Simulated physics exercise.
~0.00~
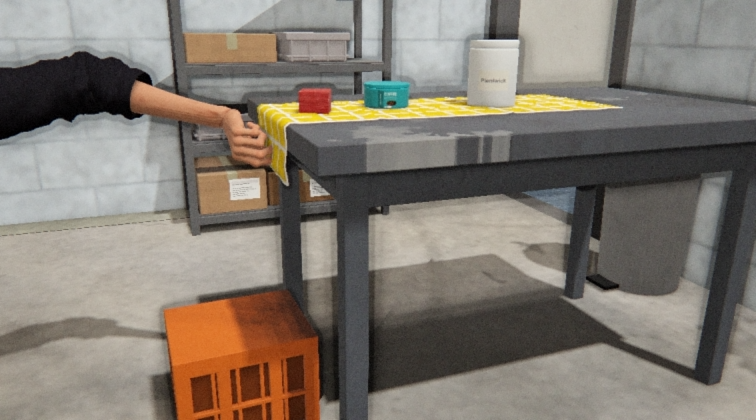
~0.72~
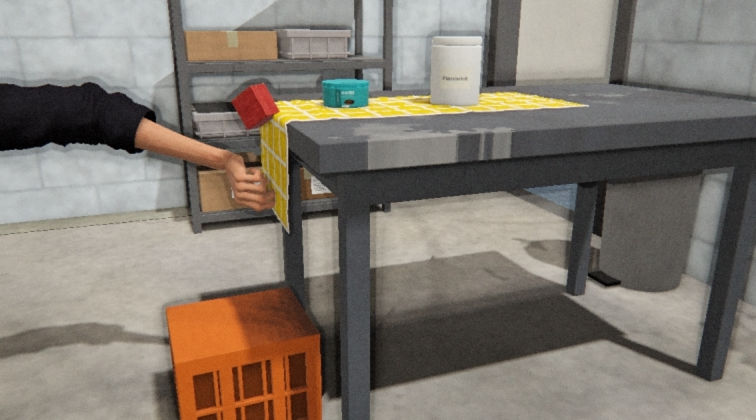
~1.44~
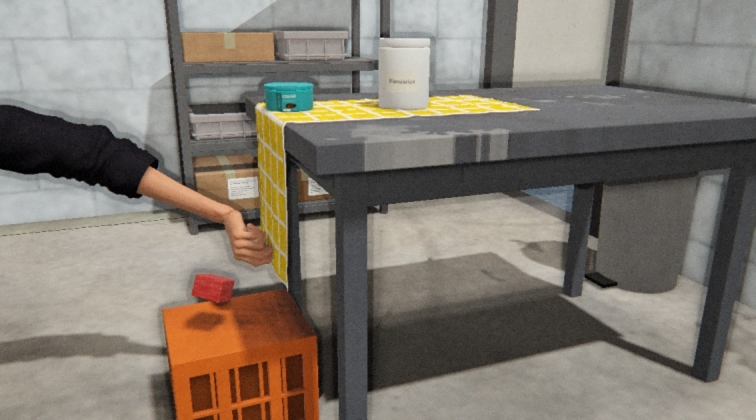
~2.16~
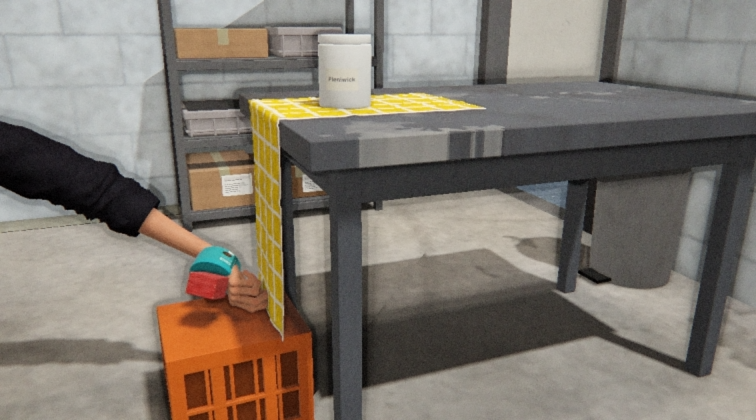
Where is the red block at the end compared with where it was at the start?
At the start the red block sits on the yellow towel near the left end of the workbench. By the end it is down below the bench edge, at the top of the orange crate.
